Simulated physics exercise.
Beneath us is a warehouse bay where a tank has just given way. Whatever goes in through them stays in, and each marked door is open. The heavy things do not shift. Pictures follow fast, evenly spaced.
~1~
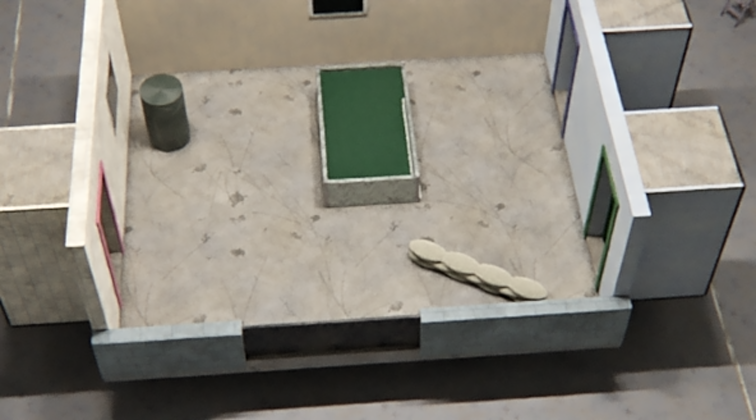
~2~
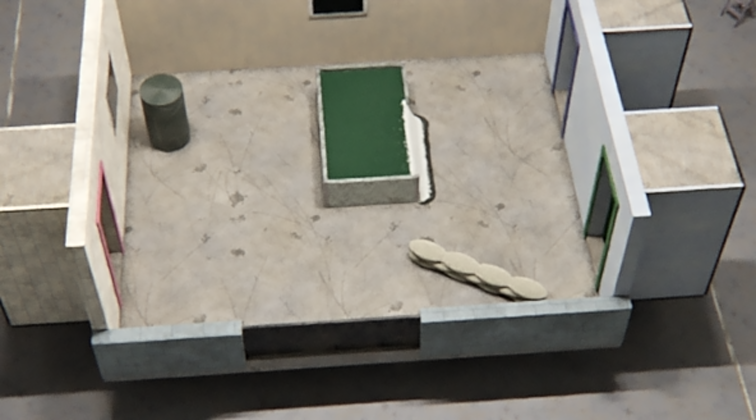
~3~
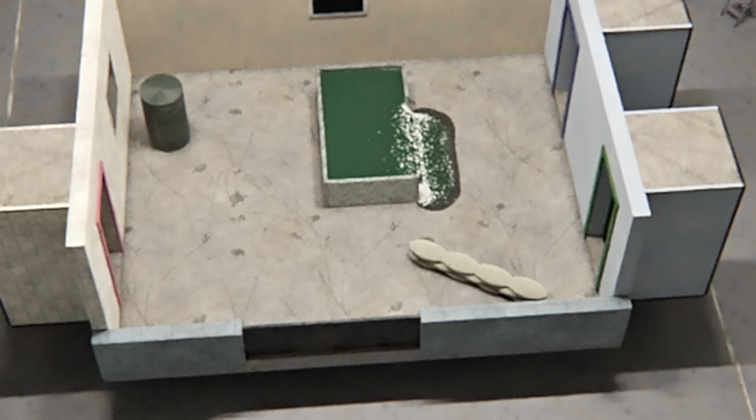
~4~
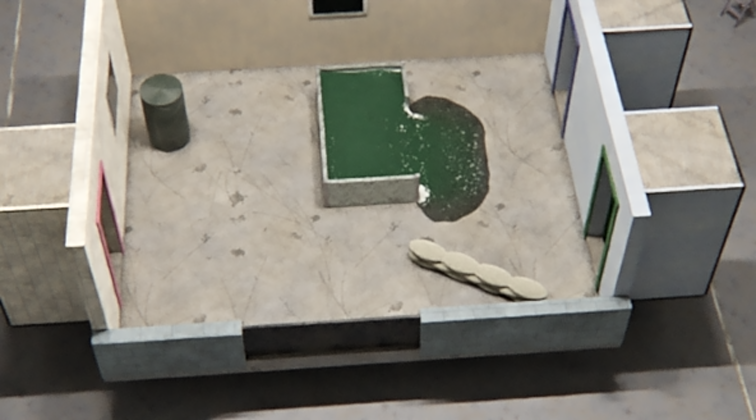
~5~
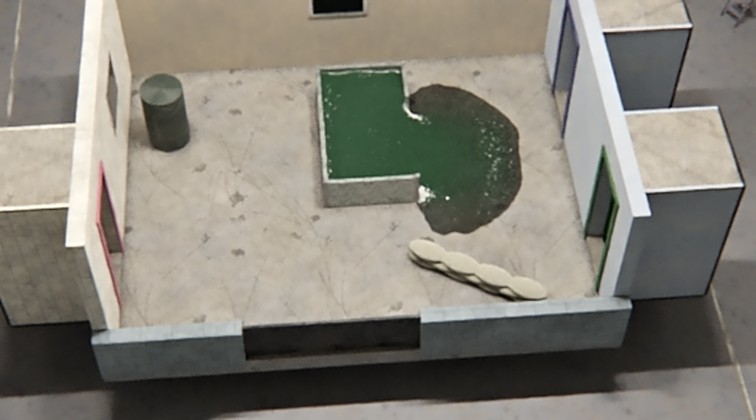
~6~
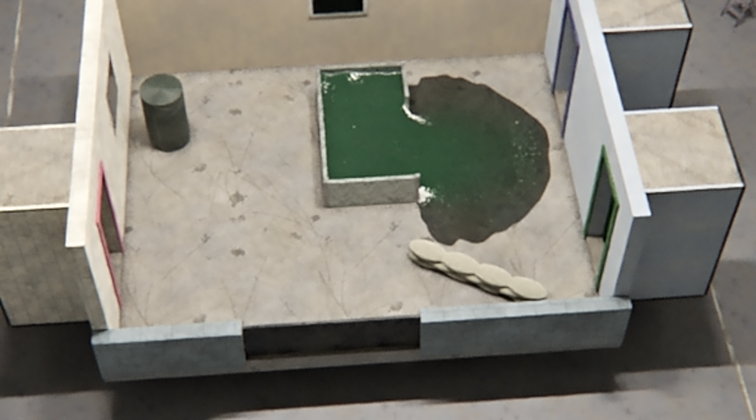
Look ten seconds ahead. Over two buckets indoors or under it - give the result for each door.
The green door comes in over. The blue door comes in over. The pink door comes in under.
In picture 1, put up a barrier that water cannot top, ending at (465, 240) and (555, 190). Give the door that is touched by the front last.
The pink one.
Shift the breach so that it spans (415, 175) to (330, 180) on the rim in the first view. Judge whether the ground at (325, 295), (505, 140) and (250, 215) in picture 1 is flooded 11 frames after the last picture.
In that order: Wet, clear, free of water.
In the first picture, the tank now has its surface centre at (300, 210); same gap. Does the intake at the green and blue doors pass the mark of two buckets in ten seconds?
Taking them in turn, the green one goes past the limit while the blue one stays safely beneath.
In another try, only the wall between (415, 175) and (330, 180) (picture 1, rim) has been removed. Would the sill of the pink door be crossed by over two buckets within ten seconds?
In that case pink door ends up above.
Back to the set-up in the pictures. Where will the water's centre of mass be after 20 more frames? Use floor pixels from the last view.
It is near (475, 173).
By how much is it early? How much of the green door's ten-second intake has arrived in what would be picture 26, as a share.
Close to 25 out of every hundred.
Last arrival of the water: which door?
Answer: The pink one.
A moment on, water covers 25 % of the floor; the green door not reached, the blue door under two buckets in, the pink door not reached.
Next, water covers 25 % of the floor; the green door under two buckets in, the blue door over two buckets in, the pink door not reached.
Then, water covers 35 % of the floor; the green door under two buckets in, the blue door far over two buckets in, the pink door not reached.
Later, water covers 65 % of the floor; the green door over two buckets in, the blue door far over two buckets in, the pink door not reached.
In the end, water covers 90 % of the floor; the green door over two buckets in, the blue door far over two buckets in, the pink door wet at the sill, nothing in.
